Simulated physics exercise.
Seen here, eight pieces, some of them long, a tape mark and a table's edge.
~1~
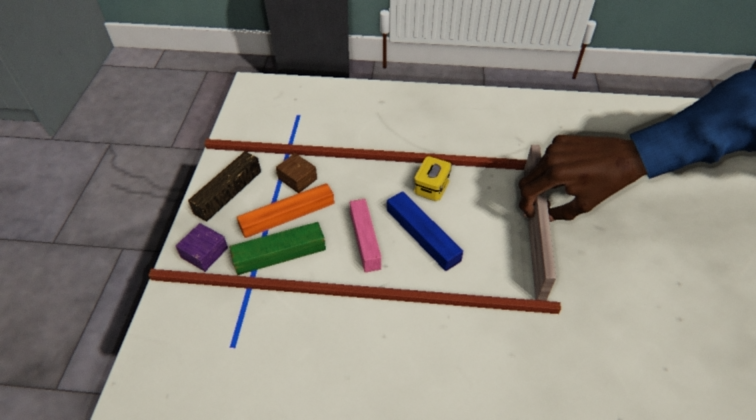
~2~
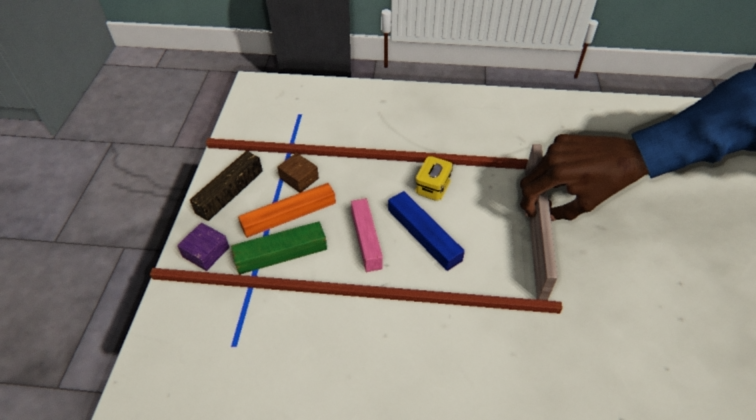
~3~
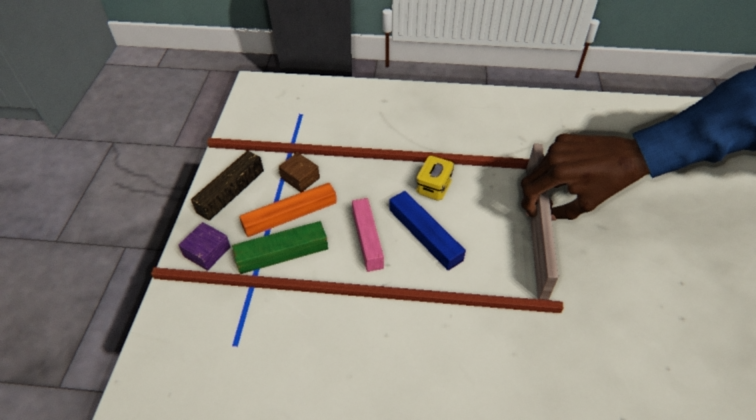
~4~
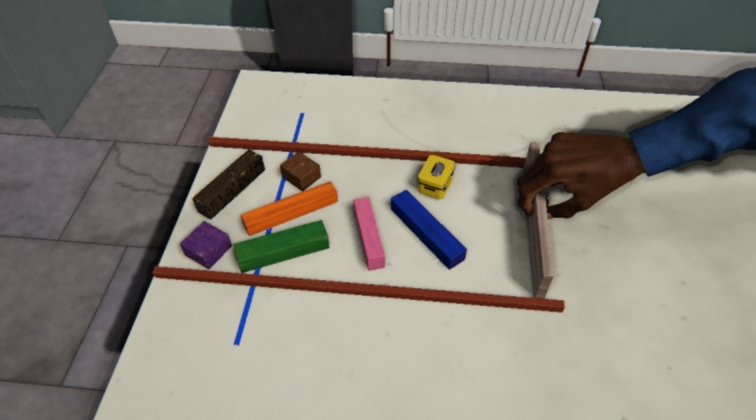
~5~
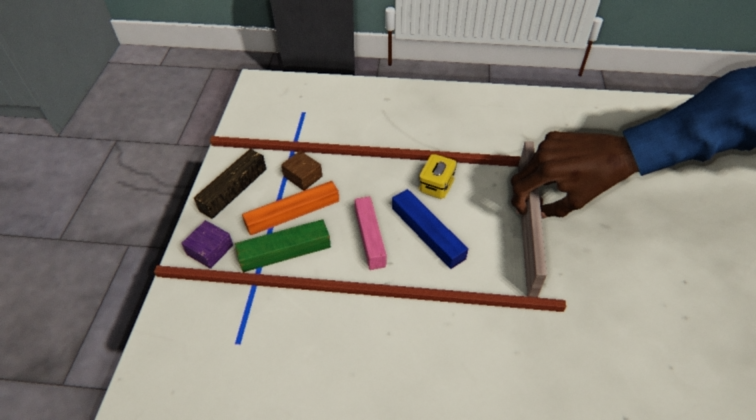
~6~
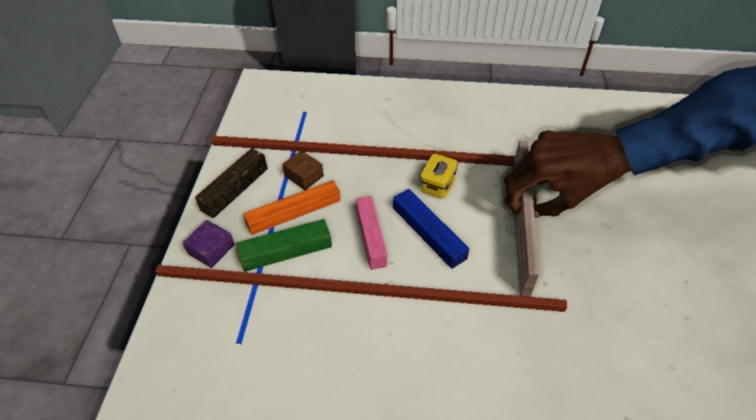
A hand in a blue sleeve held a flat board upright across two reddish-brown rails on a table, then slid it slightly left, while the colourful blocks and bars lay still between the rails.
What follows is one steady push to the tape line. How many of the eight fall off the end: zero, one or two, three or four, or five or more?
The number that fall off is one or two.
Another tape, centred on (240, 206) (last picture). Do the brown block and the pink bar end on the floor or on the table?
The brown block is kept; the pink bar survives.
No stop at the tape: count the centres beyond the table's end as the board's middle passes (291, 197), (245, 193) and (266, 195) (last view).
Place by place, 1, 4 and 1.
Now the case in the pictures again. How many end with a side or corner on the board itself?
That makes 2.
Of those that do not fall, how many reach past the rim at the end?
3 of them.
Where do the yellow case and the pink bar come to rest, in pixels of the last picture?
Near (274, 166) and (232, 228).
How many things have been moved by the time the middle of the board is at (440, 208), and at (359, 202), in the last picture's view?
First 2, then 6.
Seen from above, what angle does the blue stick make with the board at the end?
Some 20 degrees.
Soon after, none off yet; purple block at rest near (209, 243); black bar at rest near (233, 182); orange stick at rest near (293, 207).
Then, none off yet; purple block at rest near (209, 243); black bar at rest near (233, 182); orange stick moving near (284, 208).
Further on, none off yet; purple block tipped a little near (157, 236); black bar moving near (230, 181); orange stick moved about its own width near (224, 211).
At rest, the number that fall off is one or two; fallen, purple block.
